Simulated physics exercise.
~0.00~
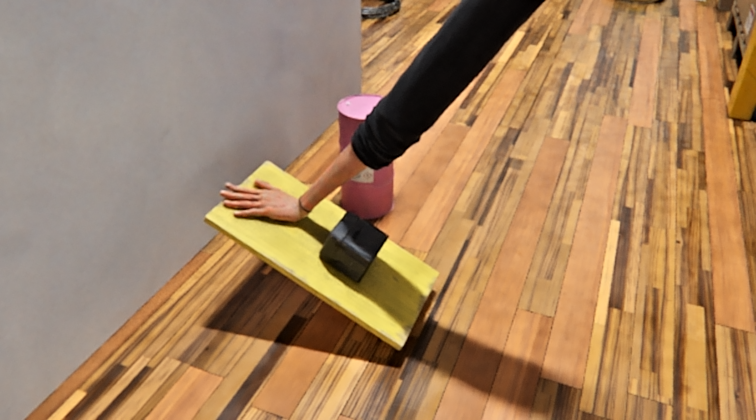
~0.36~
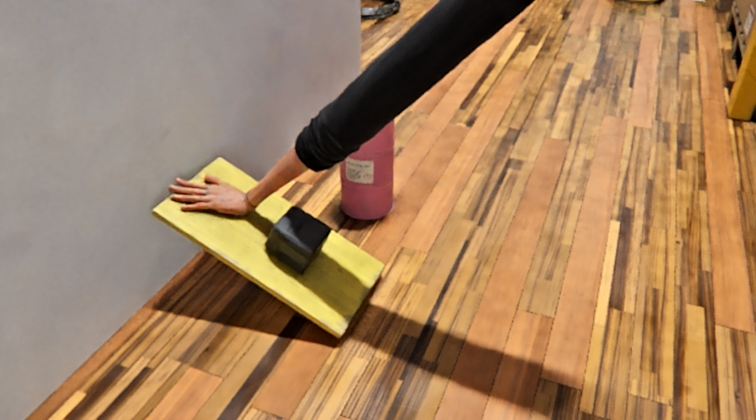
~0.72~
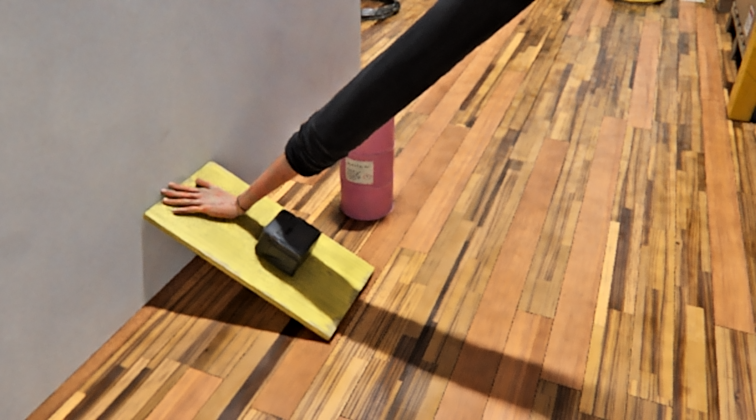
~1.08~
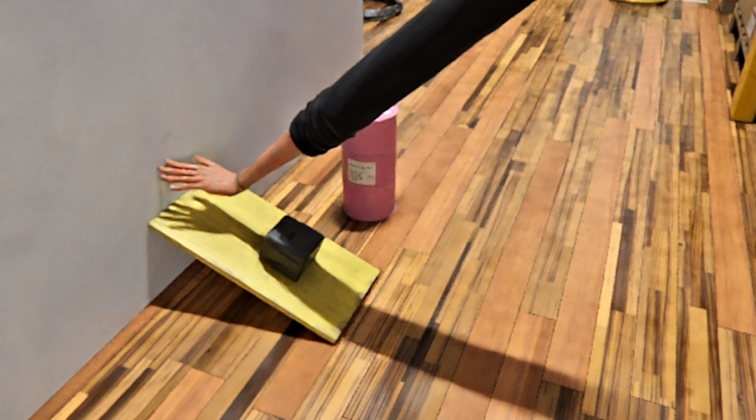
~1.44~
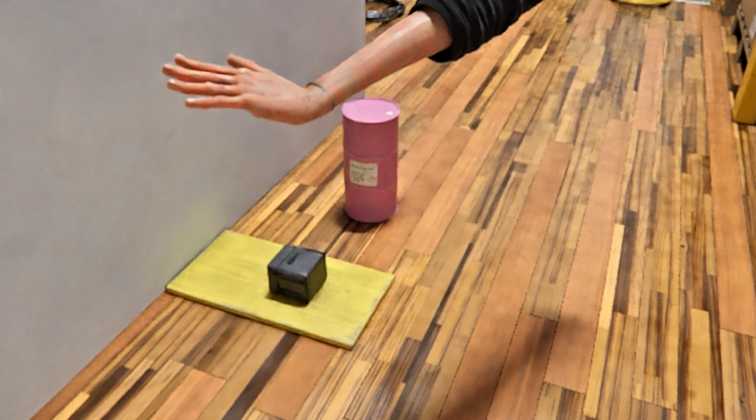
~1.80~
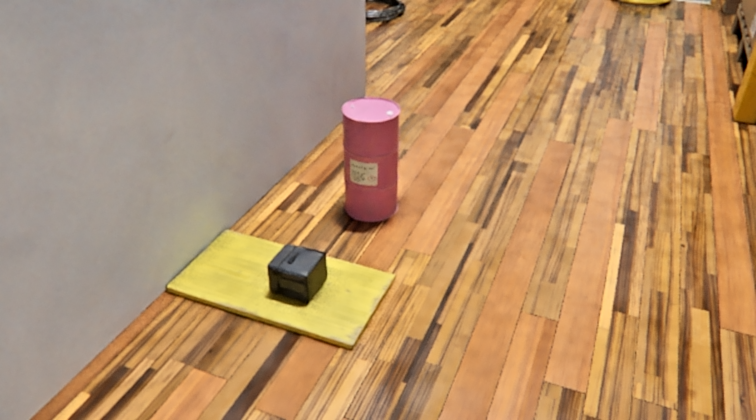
A yellow board with a black block on its face is held at a slant by a dark-sleeved arm beside a grey wall, seen from above by a slightly swaying camera. A pink canister stands behind it on the striped wooden floor. The hand moves the board leftward until its upper end meets the wall. Then the fingers lift away, and the board slips down and drops flat. The arm withdraws to the upper right, leaving the board lying by the wall, the block still on top and the canister standing in place.
